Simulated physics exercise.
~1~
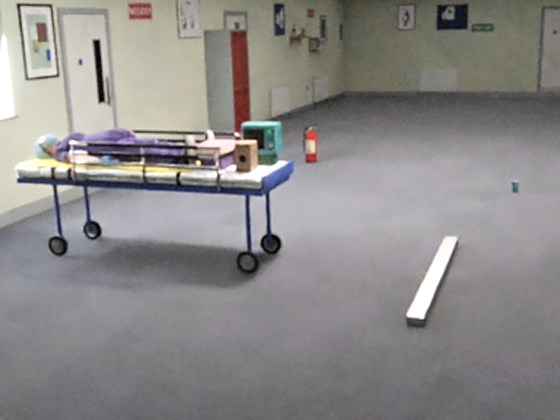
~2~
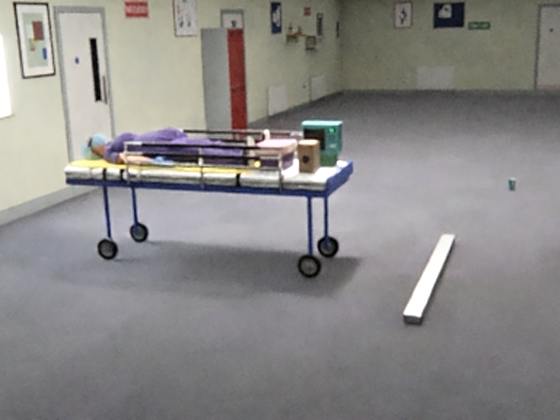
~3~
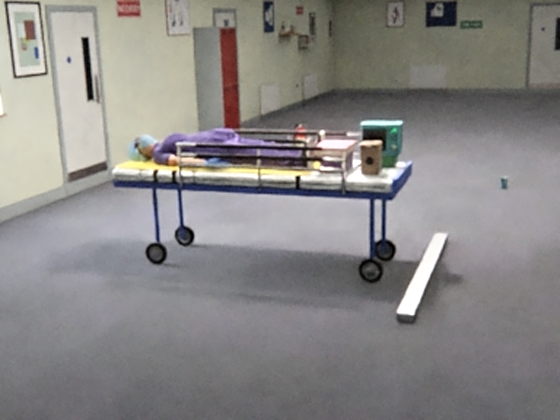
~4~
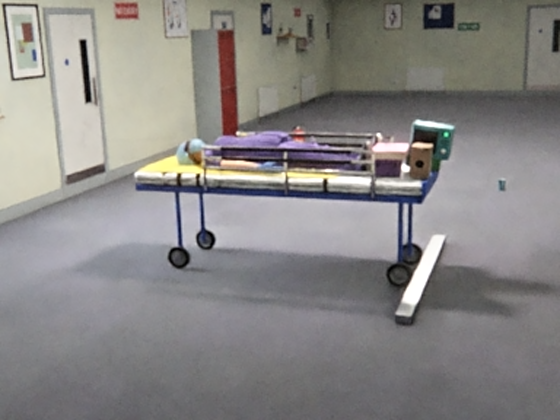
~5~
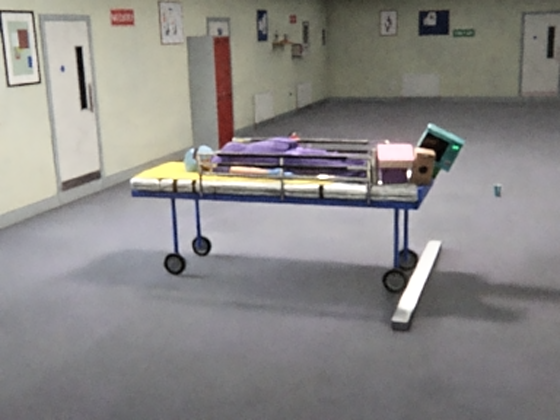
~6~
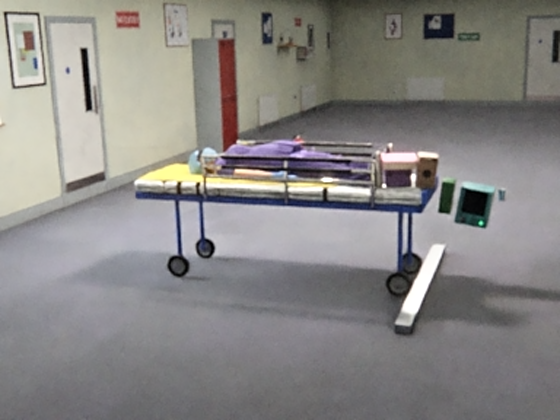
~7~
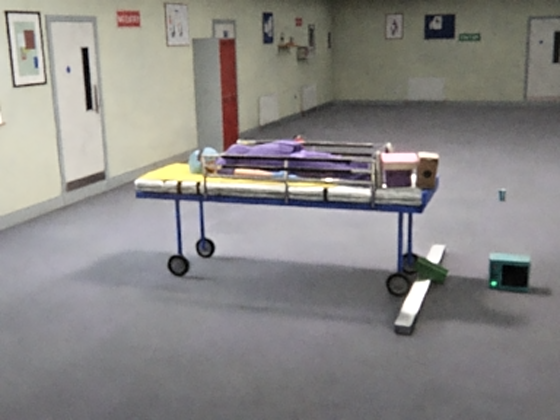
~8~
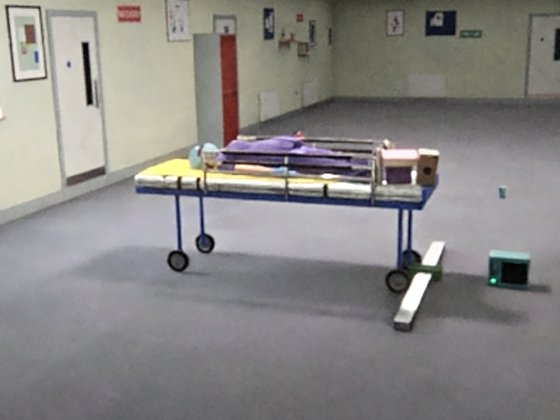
Pale-walled hall with a wheeled stretcher rolling right into a sill and stopping, its teal monitor and green box tumbling to the floor.
